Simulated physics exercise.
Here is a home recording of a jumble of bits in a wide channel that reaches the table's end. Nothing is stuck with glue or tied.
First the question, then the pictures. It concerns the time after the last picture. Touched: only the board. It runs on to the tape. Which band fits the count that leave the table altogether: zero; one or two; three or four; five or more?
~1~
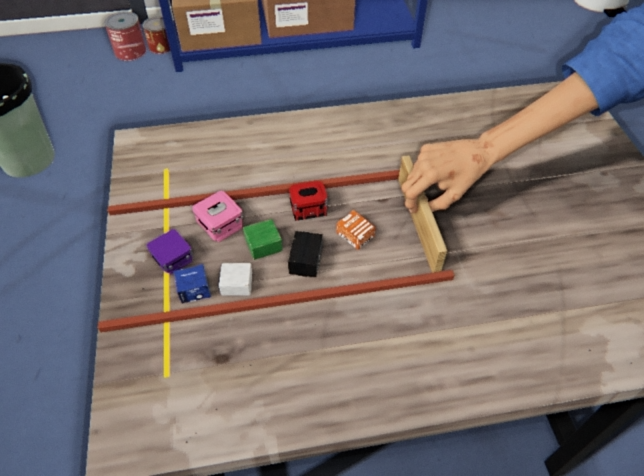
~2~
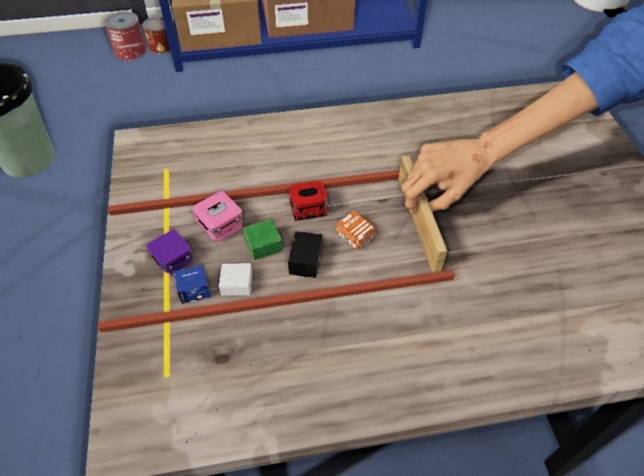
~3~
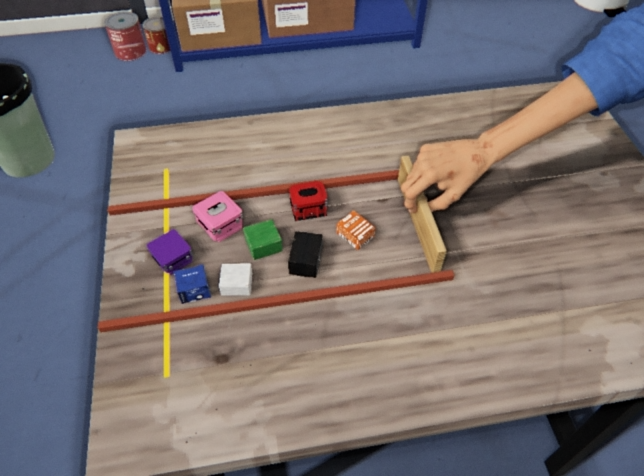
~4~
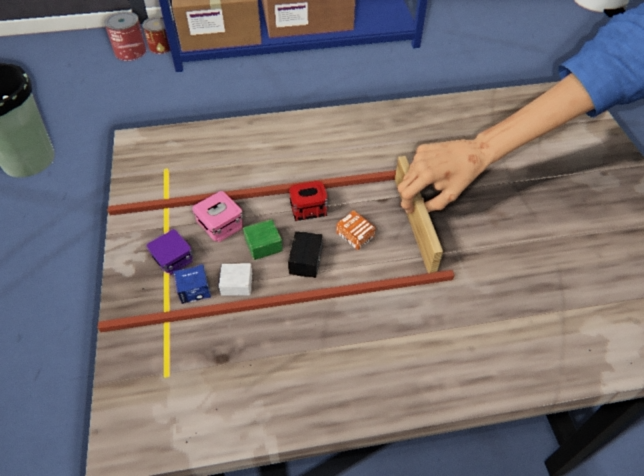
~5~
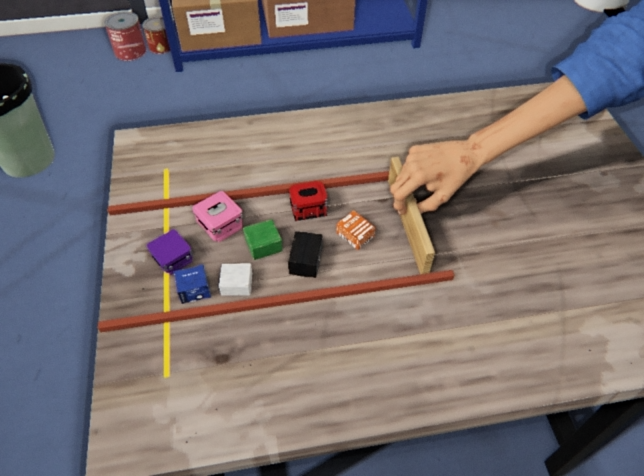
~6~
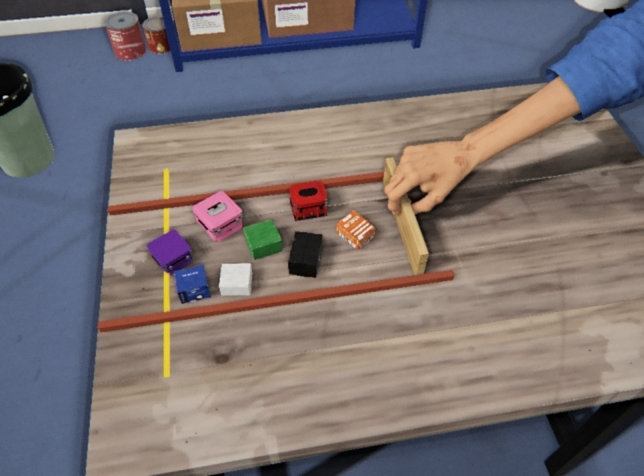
Once the push stops, one or two will be gone from the table.
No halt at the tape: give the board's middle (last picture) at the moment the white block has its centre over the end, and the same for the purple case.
I reckon its middle sits around (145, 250) and then around (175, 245).
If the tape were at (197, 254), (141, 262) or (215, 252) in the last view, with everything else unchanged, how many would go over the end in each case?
Those tries give 0, 5 and 0.
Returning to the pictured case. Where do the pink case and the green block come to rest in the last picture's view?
Approximately (110, 228) for one, approximately (122, 262) for the other.
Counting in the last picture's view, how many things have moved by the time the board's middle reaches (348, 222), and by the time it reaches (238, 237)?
It comes to 1 for the first spot, 8 for the other.
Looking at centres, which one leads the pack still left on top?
The one is the pink case.
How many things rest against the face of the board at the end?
All in all, 3.
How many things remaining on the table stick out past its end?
Looks like 1 of them.
A little later, none off yet; purple case at rest near (171, 253); blue box at rest near (192, 284); pink case at rest near (219, 216).
When it is over, the number that fall off is one or two; down, blue box and purple case.
